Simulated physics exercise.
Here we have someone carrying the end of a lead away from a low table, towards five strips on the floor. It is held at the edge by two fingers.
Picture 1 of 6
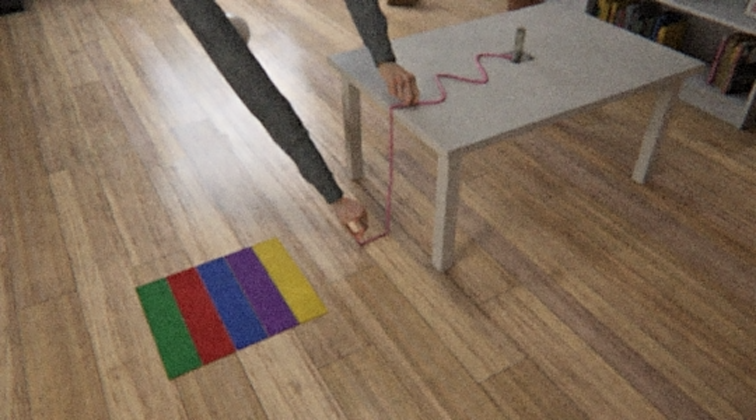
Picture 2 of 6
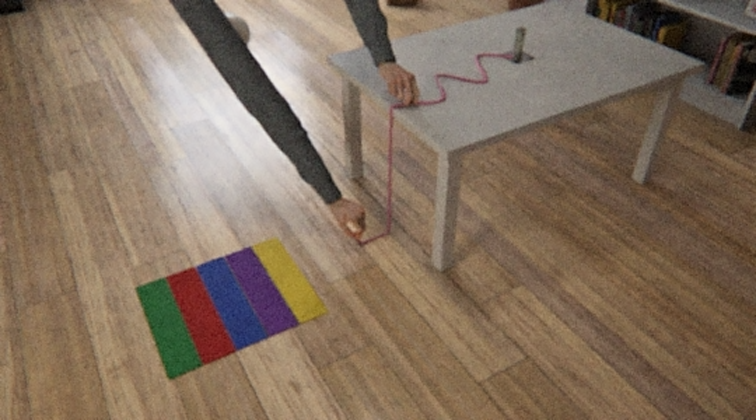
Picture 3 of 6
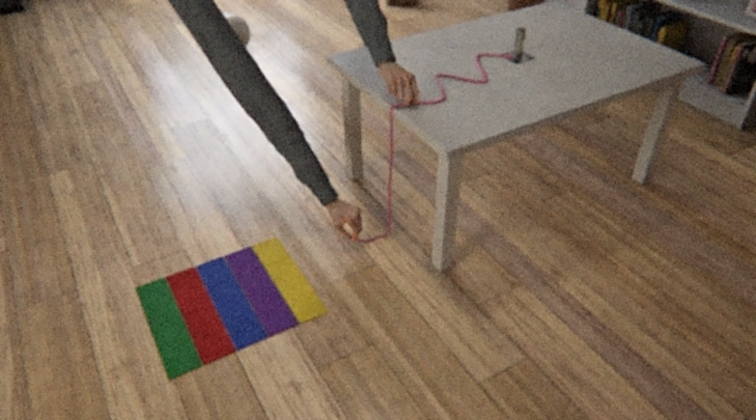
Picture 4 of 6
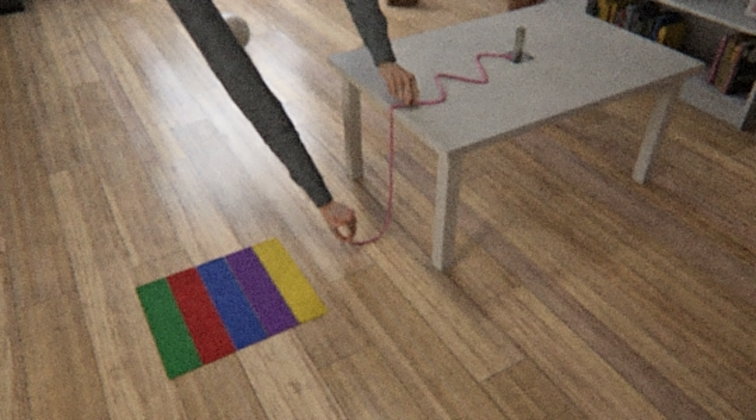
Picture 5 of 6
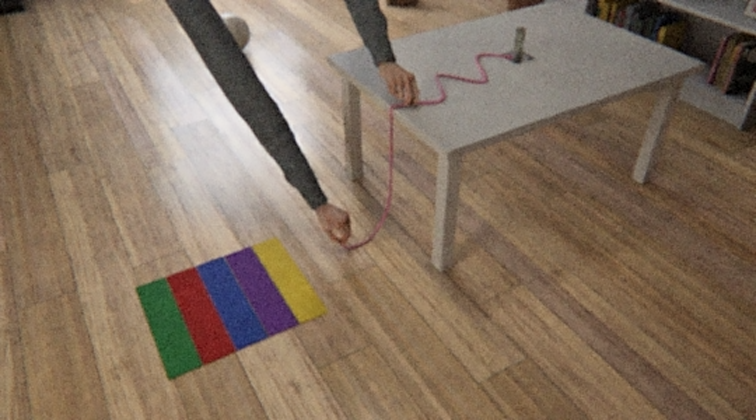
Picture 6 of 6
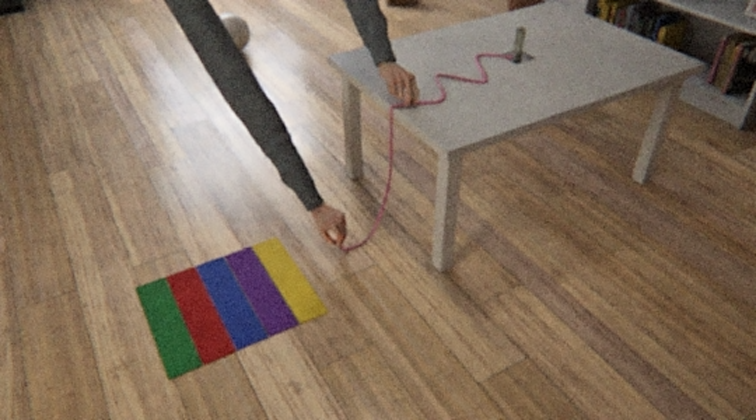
In a room with a wooden floor, one hand holds a pinkish-red cord at the edge of a low pale table while the other draws its end slightly left and downward, nearer to five coloured strips on the floor.
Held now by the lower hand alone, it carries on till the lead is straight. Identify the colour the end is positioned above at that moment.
It is positioned above green.
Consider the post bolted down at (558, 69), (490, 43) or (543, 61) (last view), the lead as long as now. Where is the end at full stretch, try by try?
First (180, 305), then (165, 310), then (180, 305).
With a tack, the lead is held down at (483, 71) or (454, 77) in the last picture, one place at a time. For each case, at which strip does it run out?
Result, first place: Red; second place: Blue.
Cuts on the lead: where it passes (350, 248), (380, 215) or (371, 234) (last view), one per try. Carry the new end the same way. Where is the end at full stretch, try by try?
In that order: (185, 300), (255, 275) and (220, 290).
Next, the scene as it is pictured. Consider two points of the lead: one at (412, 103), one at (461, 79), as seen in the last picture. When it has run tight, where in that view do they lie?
At (337, 155) for the first, at (423, 91) for the second.
Early on, end near (210, 293); over red.
Midway, end near (179, 304); over red.
At the end of the slack, end near (161, 311); over green. It halts on the green strip.
